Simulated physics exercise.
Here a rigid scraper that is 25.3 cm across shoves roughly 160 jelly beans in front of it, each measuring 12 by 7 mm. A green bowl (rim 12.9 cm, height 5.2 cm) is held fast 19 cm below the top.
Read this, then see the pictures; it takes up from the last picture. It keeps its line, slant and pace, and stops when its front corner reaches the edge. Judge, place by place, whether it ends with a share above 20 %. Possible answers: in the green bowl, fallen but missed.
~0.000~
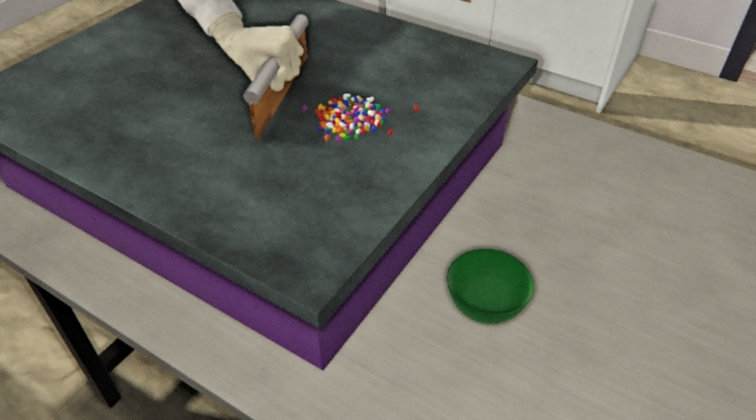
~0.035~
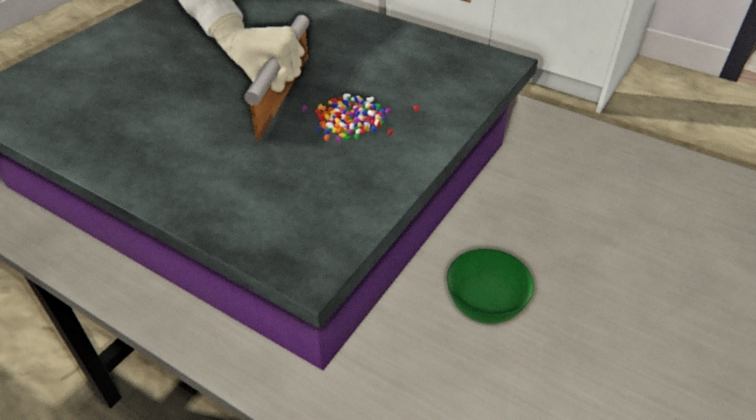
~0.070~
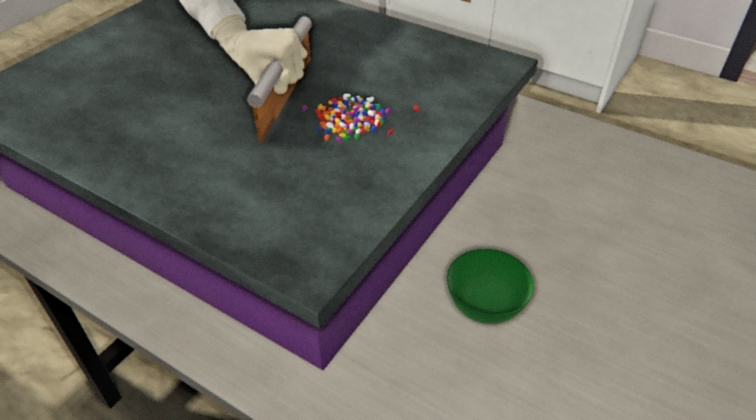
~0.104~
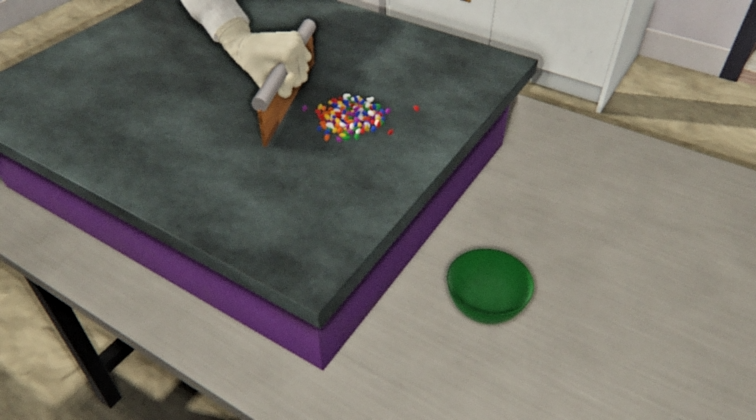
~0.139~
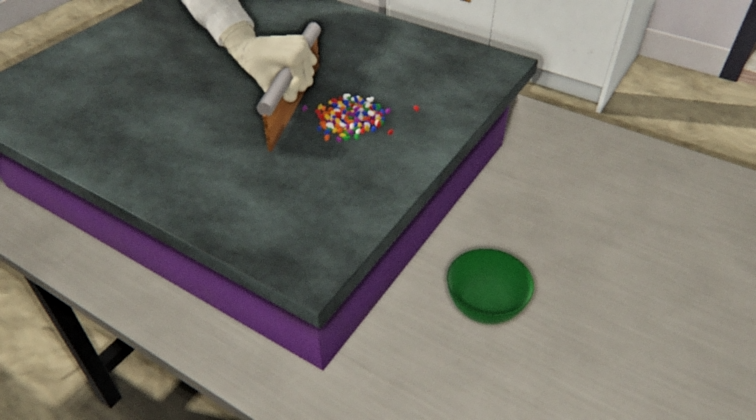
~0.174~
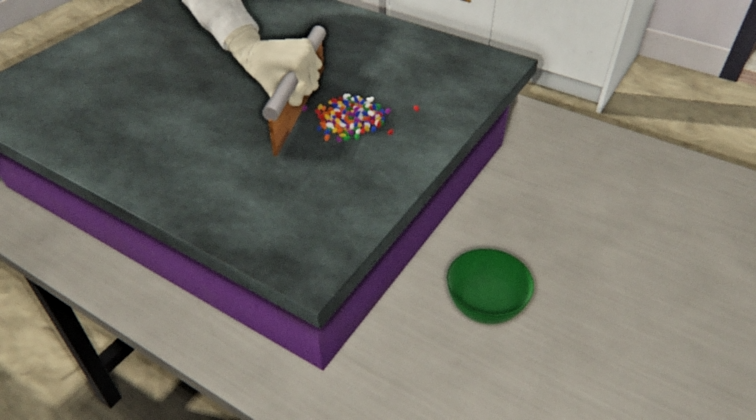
Green bowl - not above; fallen but missed - not above.
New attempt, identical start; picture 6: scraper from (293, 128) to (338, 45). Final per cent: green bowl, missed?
Final: Green bowl = 10%, missed = 40%.
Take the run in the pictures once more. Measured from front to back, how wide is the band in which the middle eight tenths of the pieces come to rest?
About 14 cm.
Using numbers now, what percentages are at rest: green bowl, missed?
The green bowl gets 0 % and 5 % misses.
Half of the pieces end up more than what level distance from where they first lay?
That comes to about 14 cm.
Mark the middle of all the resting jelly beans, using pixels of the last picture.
The middle of the pieces at rest is roughly at (423, 141).
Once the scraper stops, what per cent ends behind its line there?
That share comes to some 20 per cent.
After 0.46 s, scraper 18 cm from its start, spill 13 cm wide; still on top 100 %.
Then, at 0.74 s, scraper 29 cm from its start, spill 18 cm wide; still on top 100 %.
Then, at 0.98 s, scraper 29 cm from its start, spill 19 cm wide; off the edge, not caught 5 %, still on top 95 %.
At rest (2.0 s), green bowl 0 %, fallen but missed 5 %, still on top 90 %.
